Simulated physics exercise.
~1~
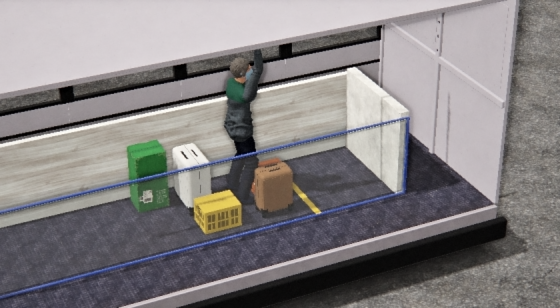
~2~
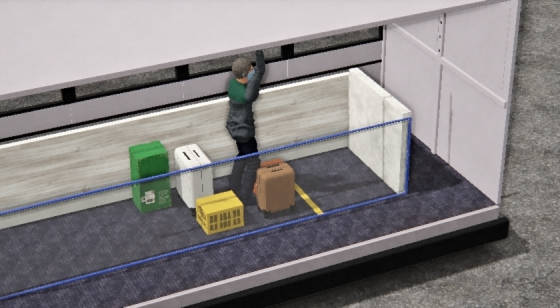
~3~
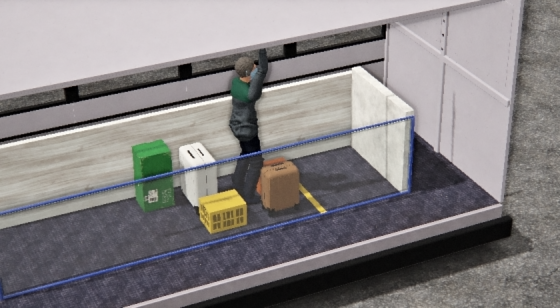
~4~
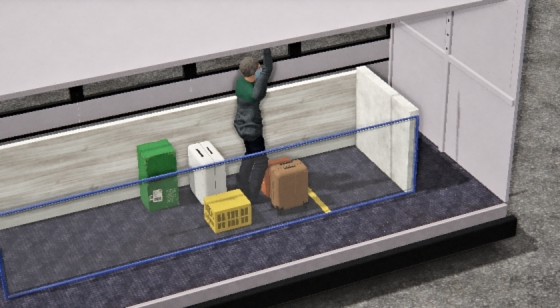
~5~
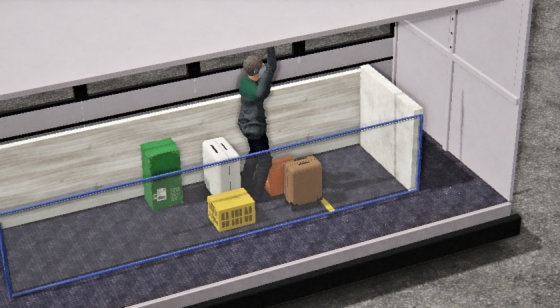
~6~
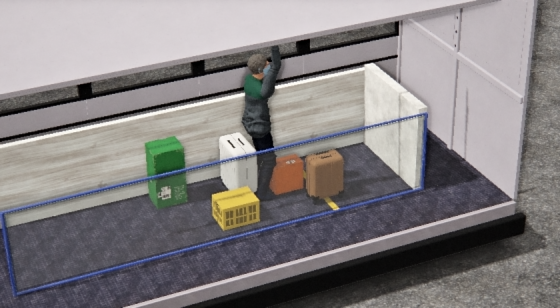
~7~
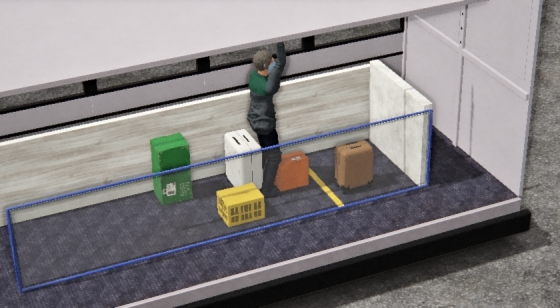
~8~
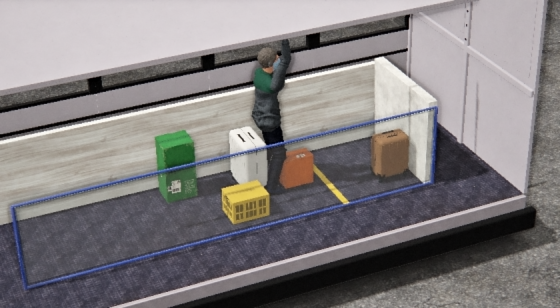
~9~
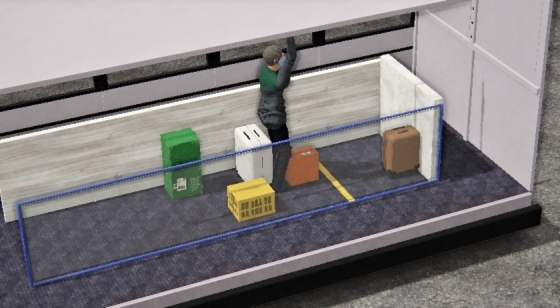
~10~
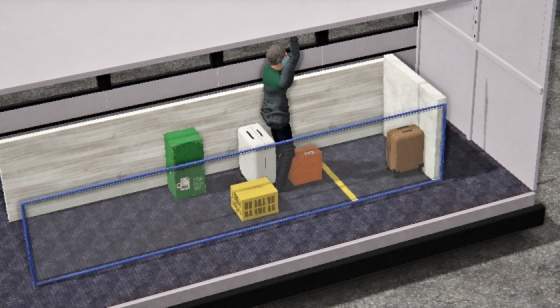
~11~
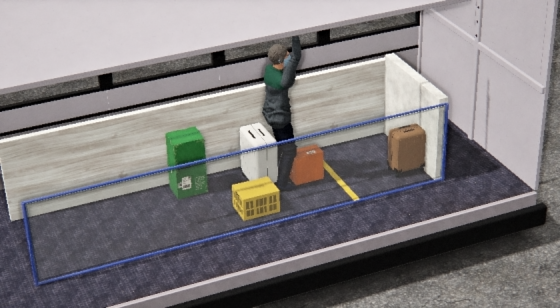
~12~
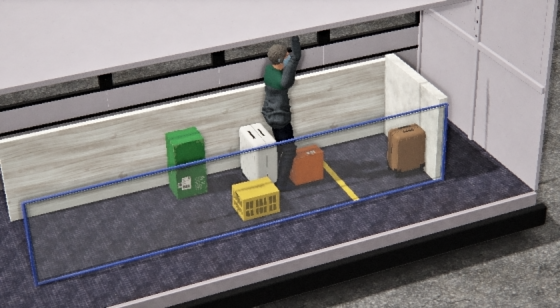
A brown suitcase rolls across the dark floor of an open tram bay, seen from above and to one side. A person in dark clothes with green at the shoulder stands at the back, arms raised to hold on. Around the person are a green case, a white case, a yellow crate and an orange item, all left of a yellow line. The brown suitcase slides right, uncovering the orange item and crossing the line, while the white case barely shifts. Finally the brown suitcase rests upright near the pale right-hand panel, and the others remain short of the line.
